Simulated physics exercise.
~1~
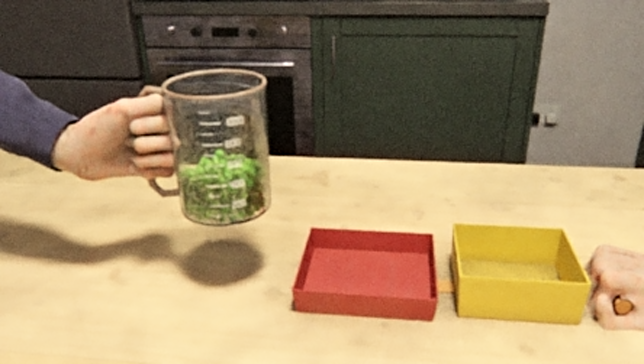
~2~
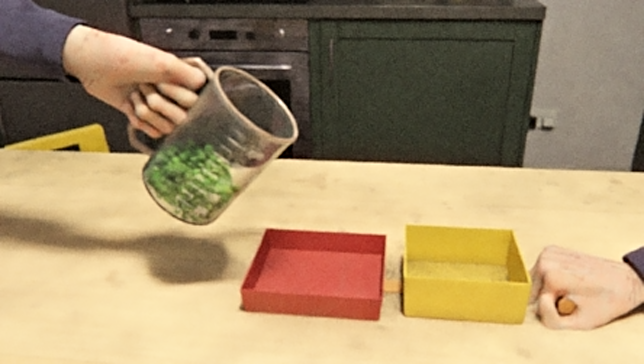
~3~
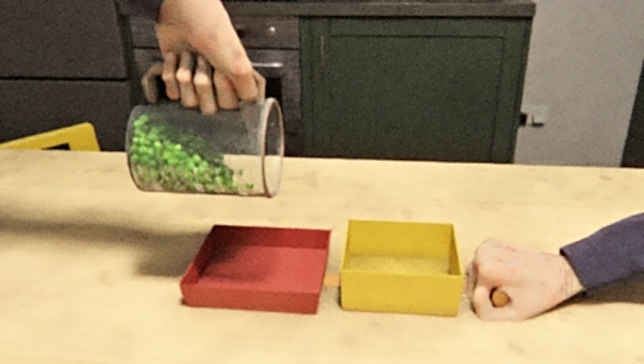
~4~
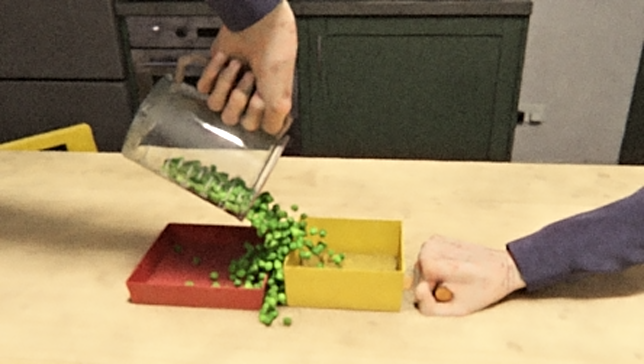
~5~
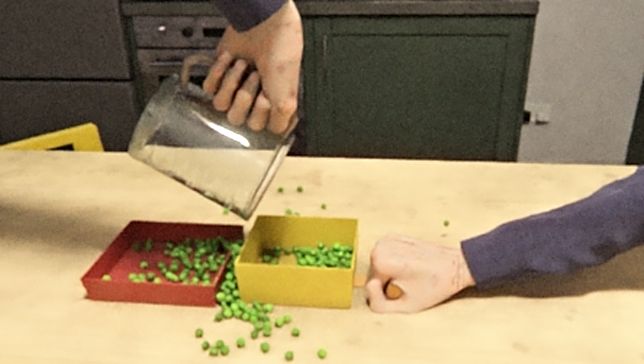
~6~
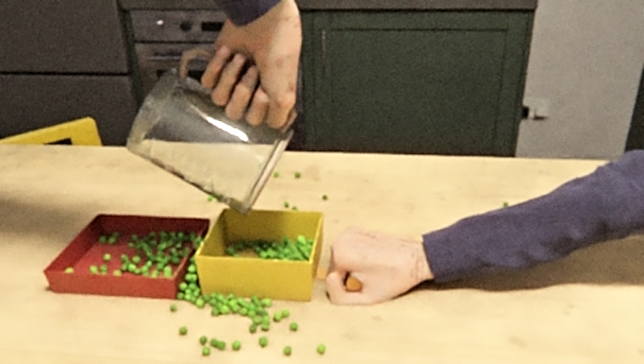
Green peas tumble from a clear measuring jug over two joined open boxes, a red one on the left and a yellow one on the right. A slightly swaying view faces a pale wooden table, with an oven and dark green cupboard behind. One hand tips the jug while another, in a dark blue sleeve, moves the boxes steadily leftward from the right. The peas first pour around where the boxes meet, then spill in front as the boxes slide on. Finally the jug is empty, still tilted, with peas in both boxes and many scattered on the table.
